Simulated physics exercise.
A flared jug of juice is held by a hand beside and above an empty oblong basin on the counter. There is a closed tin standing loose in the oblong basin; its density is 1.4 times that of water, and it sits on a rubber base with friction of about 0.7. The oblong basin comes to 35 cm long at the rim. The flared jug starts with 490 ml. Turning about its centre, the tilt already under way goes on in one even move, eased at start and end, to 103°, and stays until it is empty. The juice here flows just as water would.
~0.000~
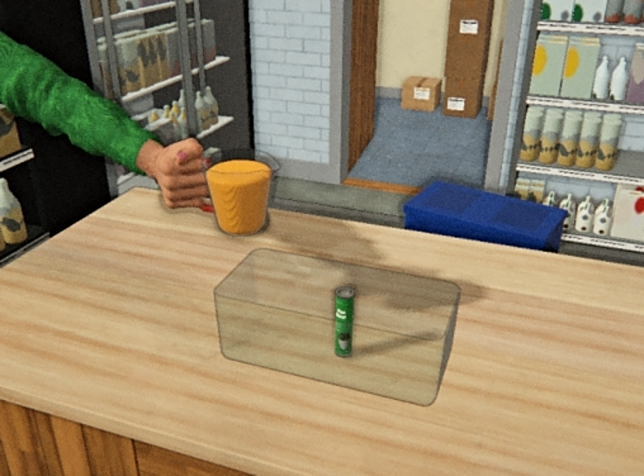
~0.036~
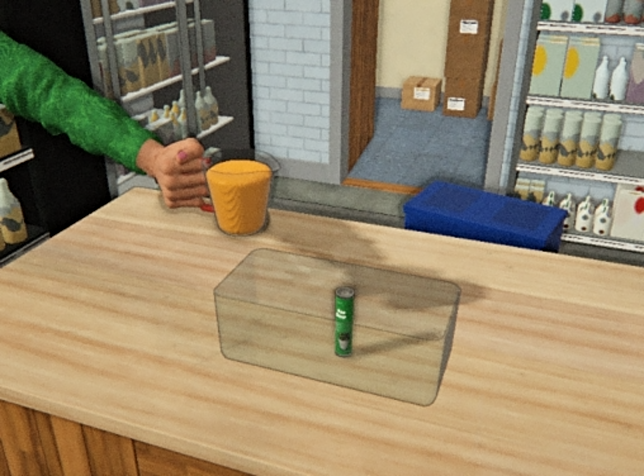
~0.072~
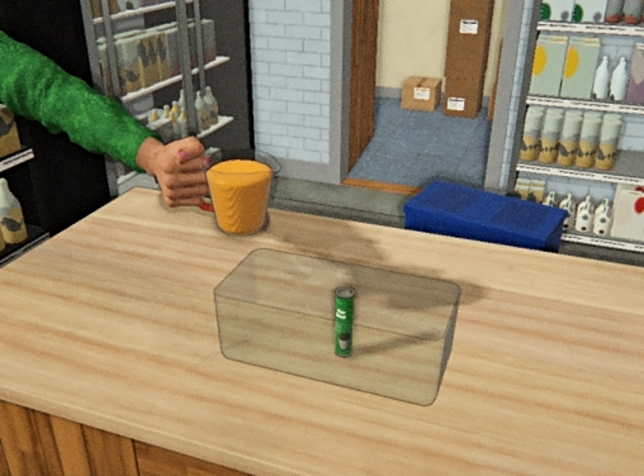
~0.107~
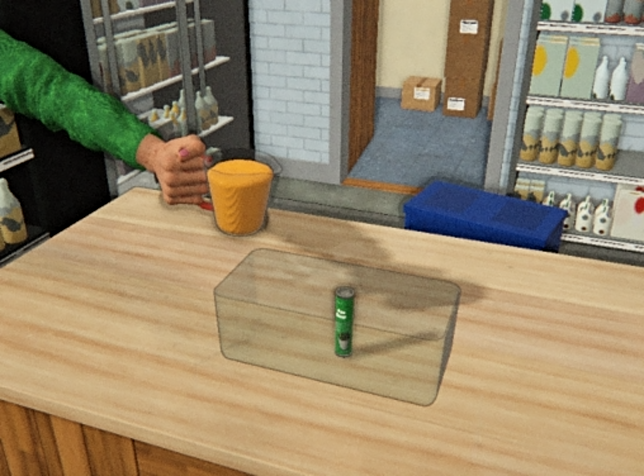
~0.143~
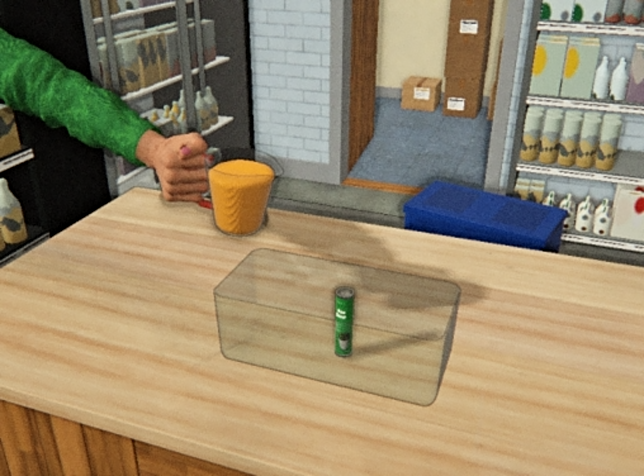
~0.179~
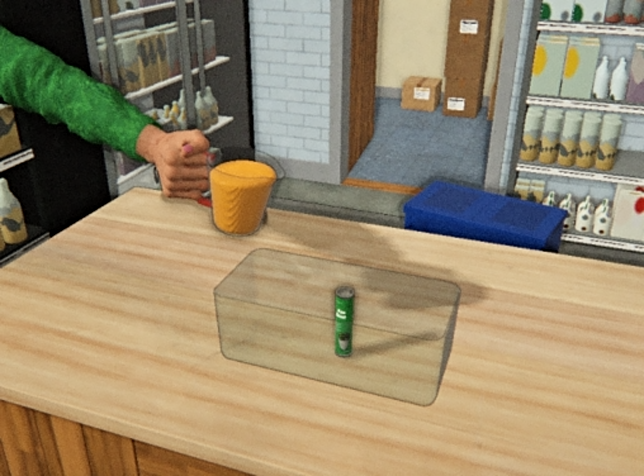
A flared jug of orange juice, gripped by a hand in a green sleeve, hangs upright and still at first beside and above a clear oblong basin on a wooden counter. Then the hand tilts it slightly to the right, while the green tin standing in the basin stays put.
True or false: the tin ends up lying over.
False.
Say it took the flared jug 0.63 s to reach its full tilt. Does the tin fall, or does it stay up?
In that case the tin stays vertical.
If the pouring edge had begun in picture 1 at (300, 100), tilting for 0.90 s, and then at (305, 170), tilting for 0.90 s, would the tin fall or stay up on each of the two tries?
Run one: It does not tip. Run two: It tumbles.
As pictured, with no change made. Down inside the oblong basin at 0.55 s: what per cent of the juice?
I reckon close to 5 percent of it.
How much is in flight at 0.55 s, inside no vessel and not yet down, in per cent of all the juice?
Some 22 per cent, I reckon.
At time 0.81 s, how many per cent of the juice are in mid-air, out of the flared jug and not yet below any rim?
Around 18 per cent of the liquid is in flight.
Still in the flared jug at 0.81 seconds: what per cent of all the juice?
16 %.
By 0.55 s the tilt is 68° and 73 per cent is still to pour; the tin stands where it began.
By 0.81 s the tilt is 101° and 17 per cent is still to pour; the tin stands where it began.
By 1.10 s the tilt is 103° and 0 per cent is still to pour; the tin stands where it began.
By 1.40 s the tilt is 103° and 0 per cent is still to pour; the tin stands where it began.
At rest the tin stands where it began.
